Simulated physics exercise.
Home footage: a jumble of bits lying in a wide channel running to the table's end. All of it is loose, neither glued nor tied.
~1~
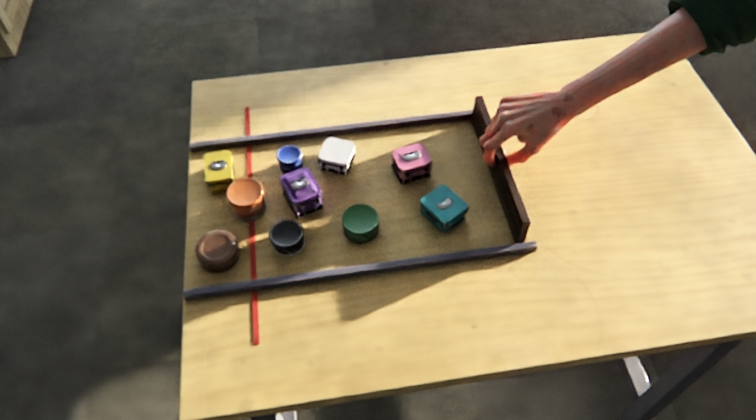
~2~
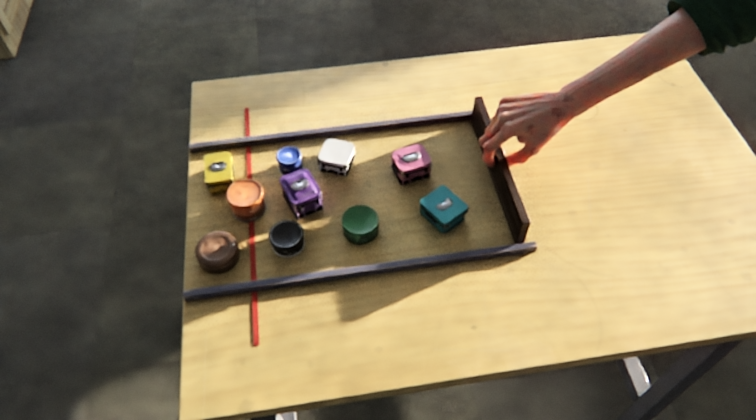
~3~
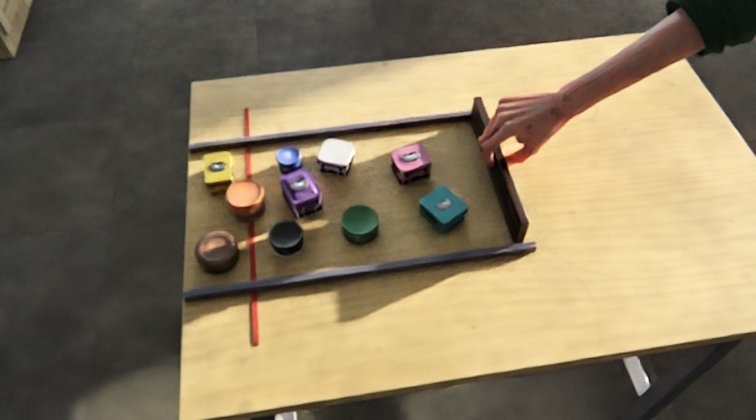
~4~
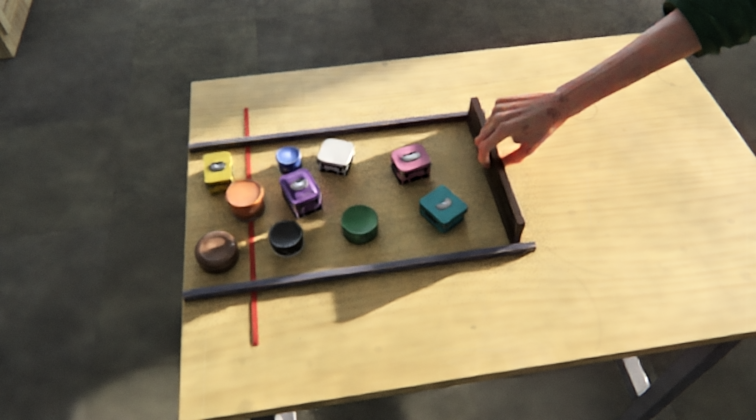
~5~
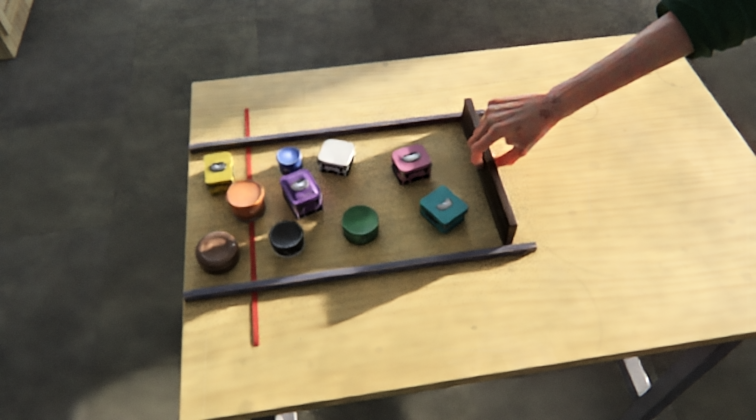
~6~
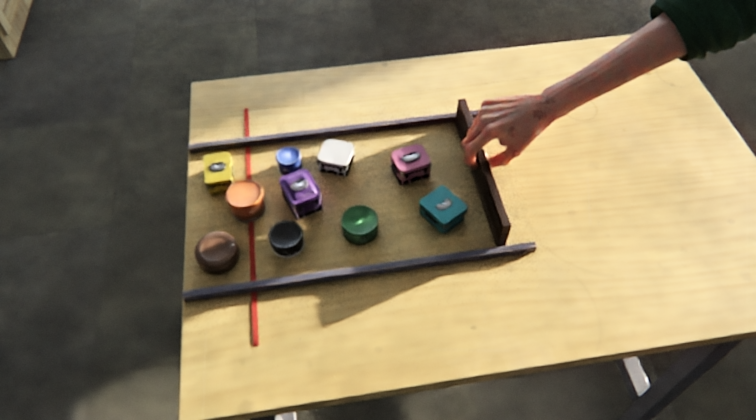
A hand gripped a dark board at the right side of a channel on a wooden table and slid it slightly left, while the colourful tubs and cases scattered inside stayed where they were.
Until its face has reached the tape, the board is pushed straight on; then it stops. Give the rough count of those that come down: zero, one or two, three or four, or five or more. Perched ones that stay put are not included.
Okay, so the number that tips off the end comes to three or four, I'd say.
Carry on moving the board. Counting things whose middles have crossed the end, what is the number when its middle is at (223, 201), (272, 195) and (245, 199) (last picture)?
Middles past end - pos 1: 7, pos 2: 1, pos 3: 4.
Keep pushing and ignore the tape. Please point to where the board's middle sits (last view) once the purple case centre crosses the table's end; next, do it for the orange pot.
The middle sits near (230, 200) for the first and near (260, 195) for the other.
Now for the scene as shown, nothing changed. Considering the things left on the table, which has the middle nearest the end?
It is the yellow case.
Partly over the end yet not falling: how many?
Result: 3.
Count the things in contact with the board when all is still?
That comes to 3.
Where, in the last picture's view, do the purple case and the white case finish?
First object about (203, 205); second object about (233, 154).
Early on, none off yet; brown lid at rest near (217, 253); yellow case at rest near (220, 174); orange pot at rest near (246, 201).
A while later, none off yet; brown lid travelled a little near (200, 257); yellow case at rest near (220, 174); orange pot moving near (237, 204).
Finally, the number that fall off is three or four; lost, black tin, orange pot and brown lid.
